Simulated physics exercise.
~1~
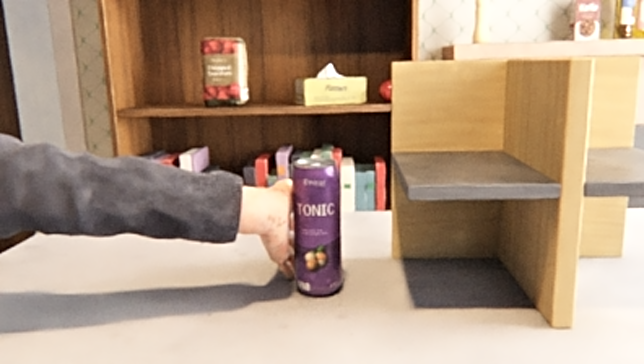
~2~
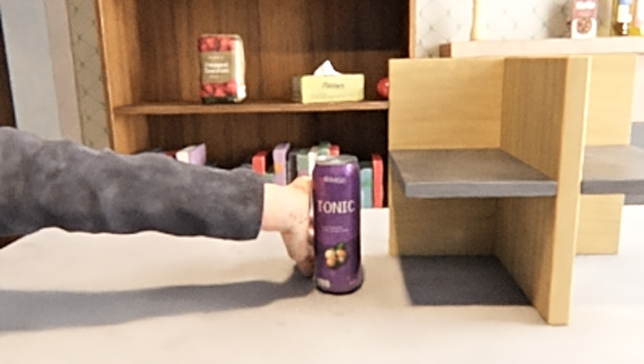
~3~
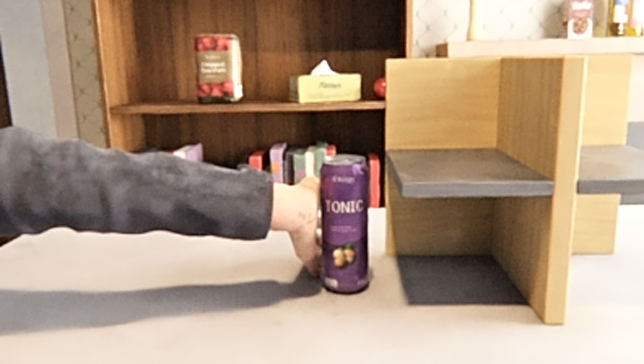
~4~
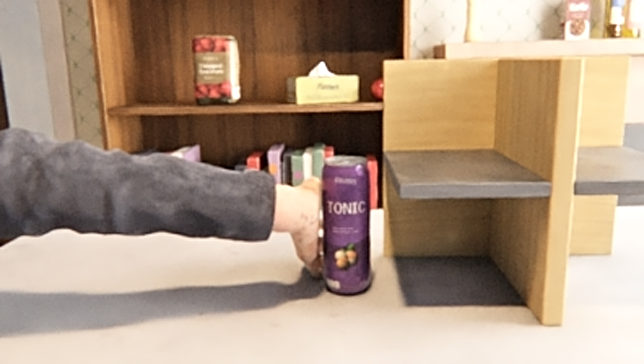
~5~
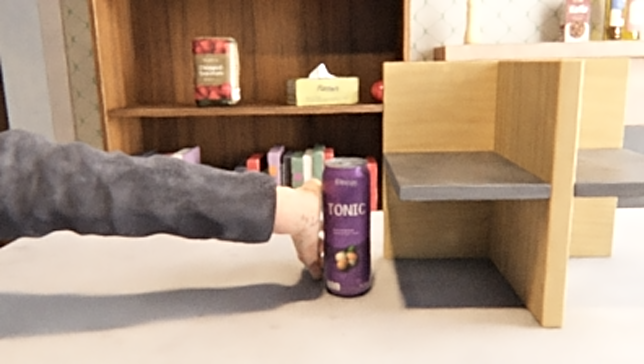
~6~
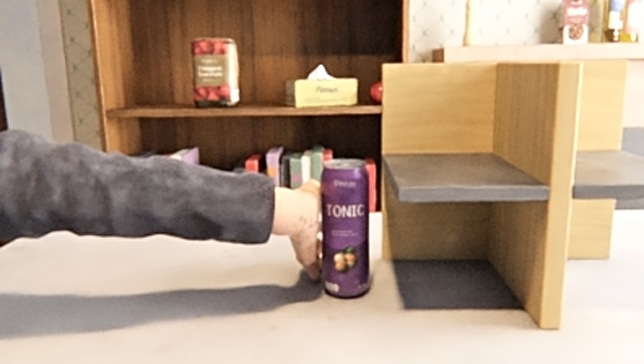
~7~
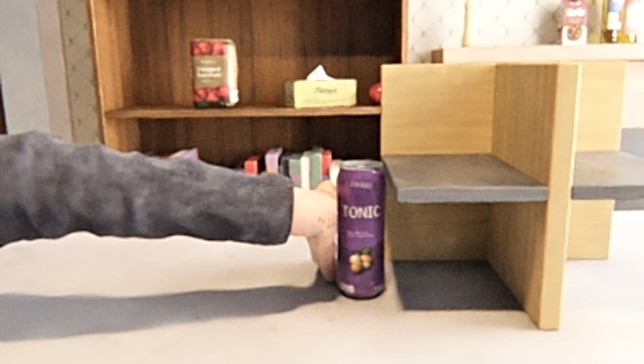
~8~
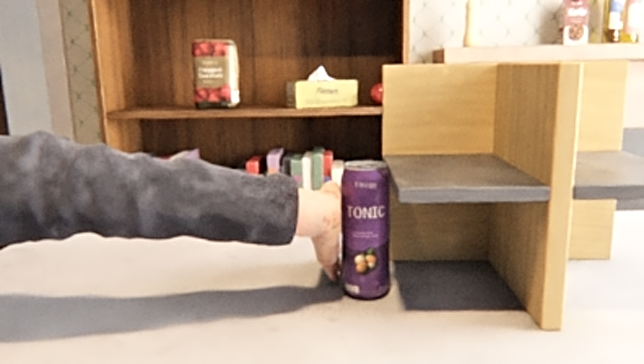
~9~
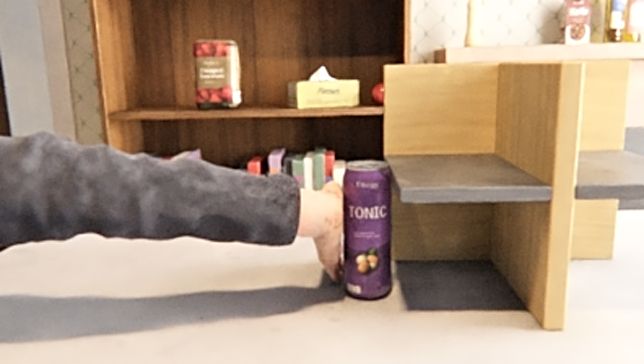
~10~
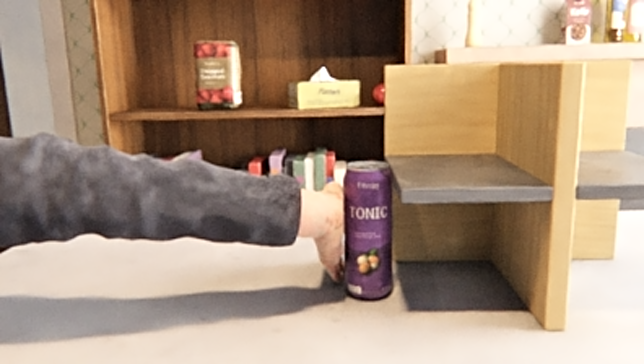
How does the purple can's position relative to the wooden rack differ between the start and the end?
At the start the can stands a short way to the left of the rack, with a gap between them. By the end it is further right, upright at the left edge of the rack's grey shelf.
